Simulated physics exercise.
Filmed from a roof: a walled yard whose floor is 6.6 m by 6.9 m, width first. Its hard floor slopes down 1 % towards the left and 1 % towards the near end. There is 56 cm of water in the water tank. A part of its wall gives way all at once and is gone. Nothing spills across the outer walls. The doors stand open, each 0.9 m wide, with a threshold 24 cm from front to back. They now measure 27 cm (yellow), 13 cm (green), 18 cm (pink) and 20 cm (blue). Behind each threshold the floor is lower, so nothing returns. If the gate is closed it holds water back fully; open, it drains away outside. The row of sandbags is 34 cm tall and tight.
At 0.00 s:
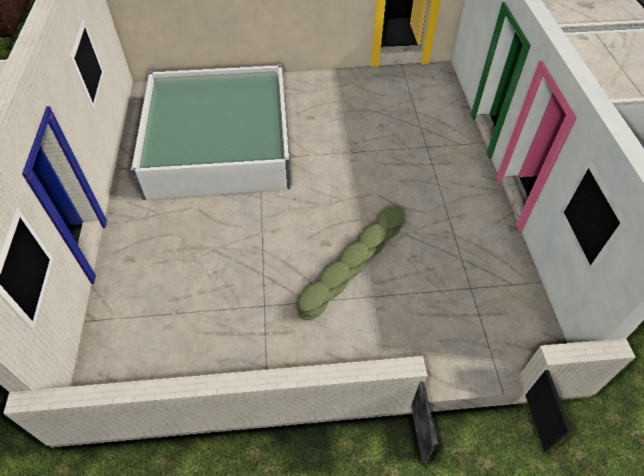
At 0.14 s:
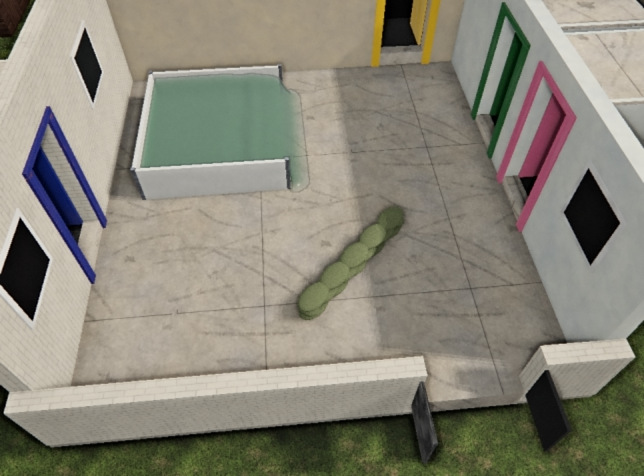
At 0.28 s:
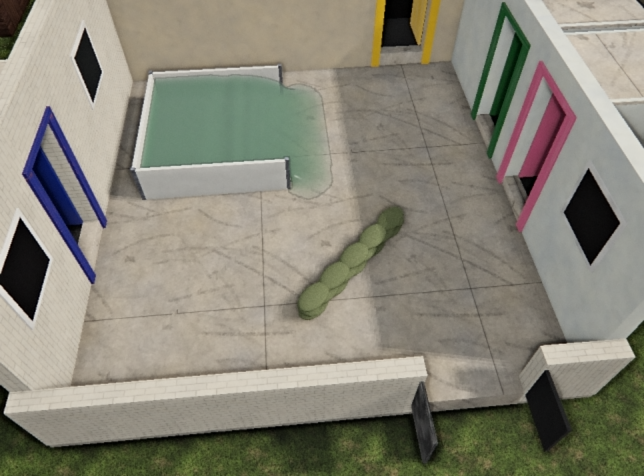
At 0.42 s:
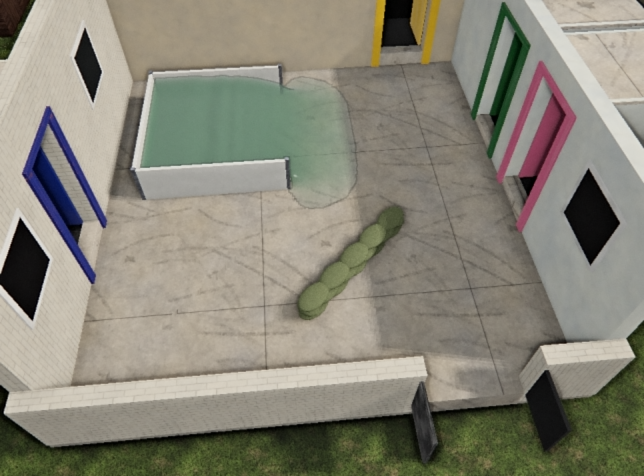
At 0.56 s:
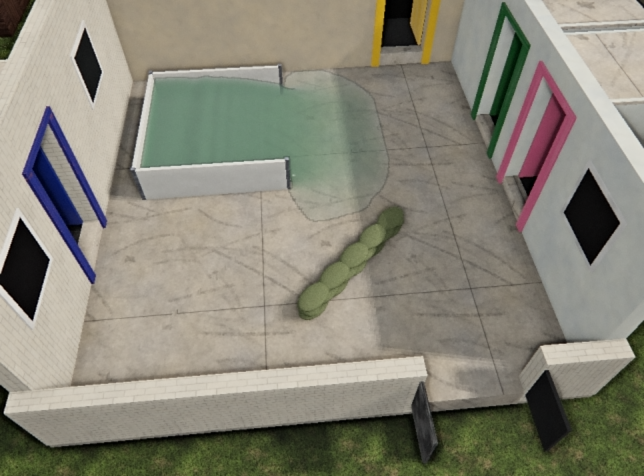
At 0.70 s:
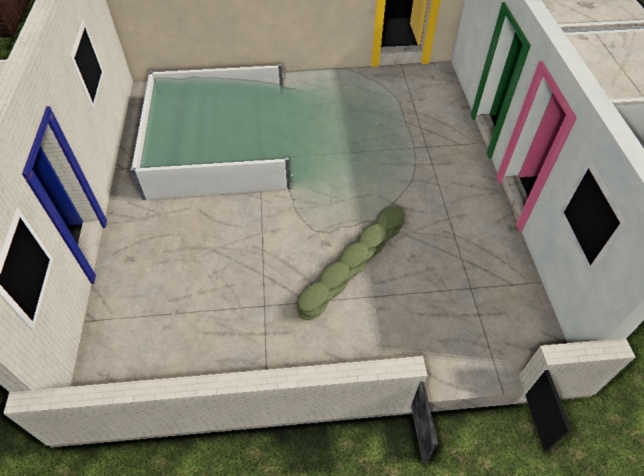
Green water pours from the tank's open right side and spreads across the yard floor.
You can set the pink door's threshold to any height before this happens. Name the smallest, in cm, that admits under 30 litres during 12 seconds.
At least 16 cm or so.
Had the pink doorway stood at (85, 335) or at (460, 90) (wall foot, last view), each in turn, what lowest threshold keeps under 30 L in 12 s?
About 10.5 and 22 cm.
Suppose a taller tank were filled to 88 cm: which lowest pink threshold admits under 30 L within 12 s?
Some 27 cm.
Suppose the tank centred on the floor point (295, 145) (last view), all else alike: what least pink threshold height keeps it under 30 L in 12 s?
About 18 cm.
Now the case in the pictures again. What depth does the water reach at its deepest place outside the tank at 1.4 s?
About 25 cm.
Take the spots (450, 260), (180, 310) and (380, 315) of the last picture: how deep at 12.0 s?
In that order: 3, 10 and 3 cm.
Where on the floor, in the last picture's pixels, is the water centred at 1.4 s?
Around (273, 137).
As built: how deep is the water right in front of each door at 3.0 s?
Depths in cm: Yellow 24, green 28, pink 24, blue 0.
After 1.4 s water covers 35 % of the floor, deepest (25 cm) near (292, 172); it has not reached the pink door.
After 3.0 s water covers 45 % of the floor, deepest (32 cm) near (408, 76); 24 cm at the pink door, 5 litres in over its 18 cm threshold.
After 12.0 s water covers 90 % of the floor, deepest (14 cm) near (66, 417); 2 cm at the pink door, 15 litres in over its 18 cm threshold.
At the pink door as built, the water arrived by 1.6 s and peaked near 24 cm at 2.8 s.
With a threshold of 13.5 cm, 51 litres would have come in within the 12 s; with 18.5 cm, 12 litres. So under 30 litres takes about 16 cm.
